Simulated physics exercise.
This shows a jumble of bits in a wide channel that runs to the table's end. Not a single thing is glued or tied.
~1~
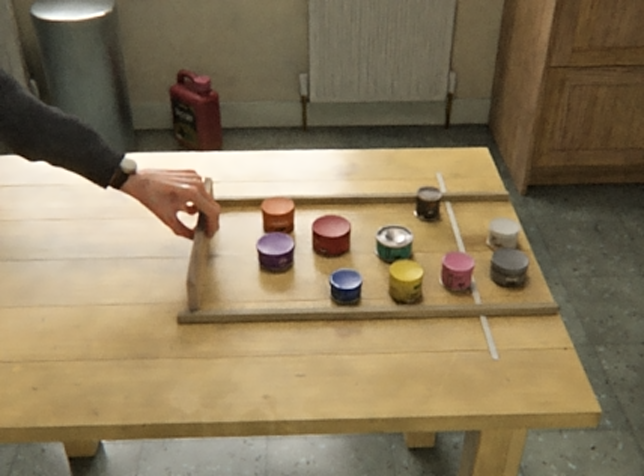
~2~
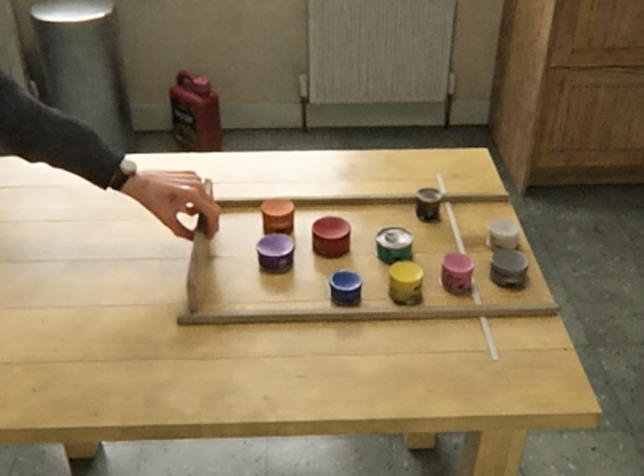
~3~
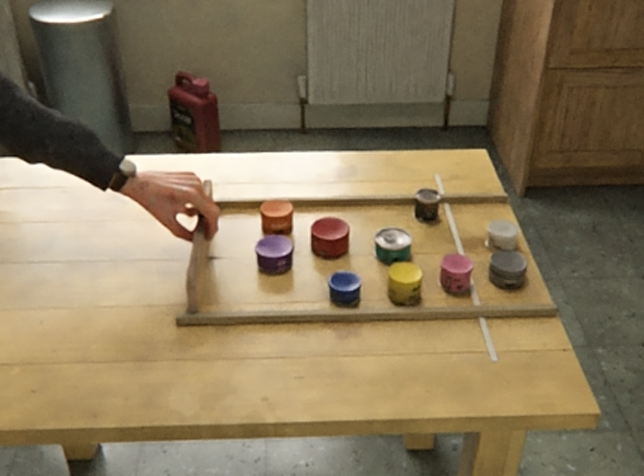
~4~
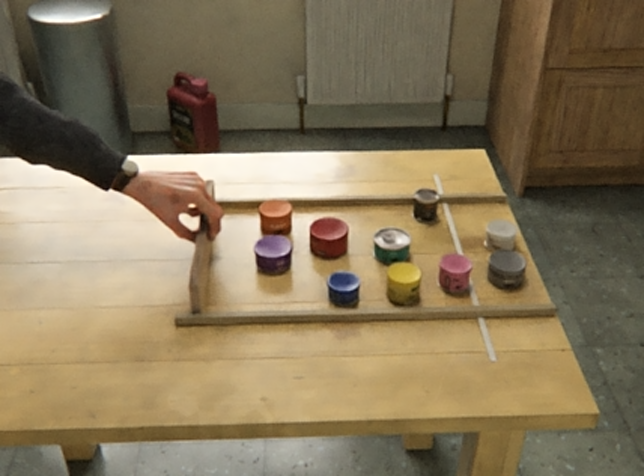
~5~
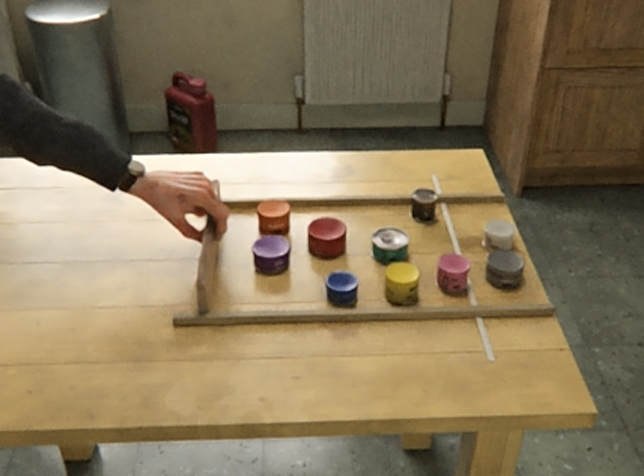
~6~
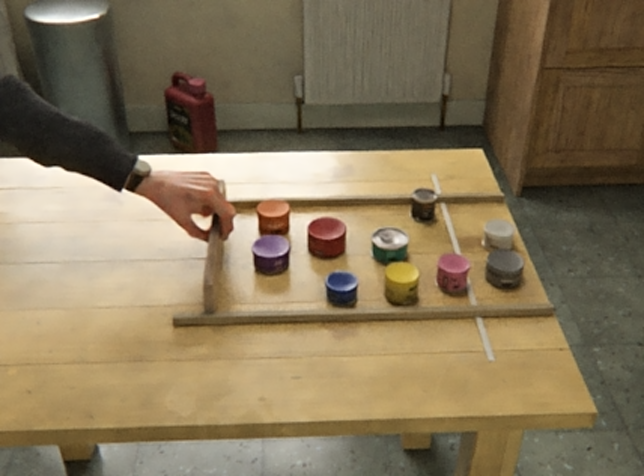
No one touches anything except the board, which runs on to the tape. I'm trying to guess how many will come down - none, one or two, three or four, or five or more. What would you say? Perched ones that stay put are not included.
Going by the pictures, one or two pieces get pushed right off.
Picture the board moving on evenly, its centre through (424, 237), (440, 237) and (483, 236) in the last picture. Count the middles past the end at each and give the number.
In order, that gives 0, then 0, then 5.
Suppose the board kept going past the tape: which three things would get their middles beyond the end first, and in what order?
White pot, grey tub, turquoise pot.
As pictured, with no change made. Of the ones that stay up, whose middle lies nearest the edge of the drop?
That would be the grey tub, which ends nearest.
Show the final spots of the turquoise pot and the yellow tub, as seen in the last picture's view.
About (511, 244), and the other about (523, 289).
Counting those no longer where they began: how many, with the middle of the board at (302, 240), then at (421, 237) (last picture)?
At the first spot the count is 3, and at the second it is 10.
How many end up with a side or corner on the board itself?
4 of them.
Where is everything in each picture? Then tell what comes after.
The first frame shows white pot (503, 235); grey tub (509, 268); pink pot (457, 272); board (202, 240); tape (462, 251).
The second frame shows grey tub (509, 268); blue pot (346, 287).
The third frame shows pink pot (456, 274); yellow tub (405, 283).
The fourth frame shows white pot (501, 237); purple tin (273, 254).
The fifth frame shows grey tub (504, 269); board (211, 242).
The sixth frame shows white pot (498, 236); grey tub (504, 269); pink pot (452, 273); board (217, 242); tape (458, 252).
Early on, none off yet; white pot at rest near (498, 236); grey tub at rest near (504, 269); pink pot at rest near (452, 273).
A while later, none off yet; white pot at rest near (498, 236); grey tub travelled a little near (514, 266); pink pot travelled about its own width near (482, 268).
Finally, the number that fall off is one or two; lost, white pot.
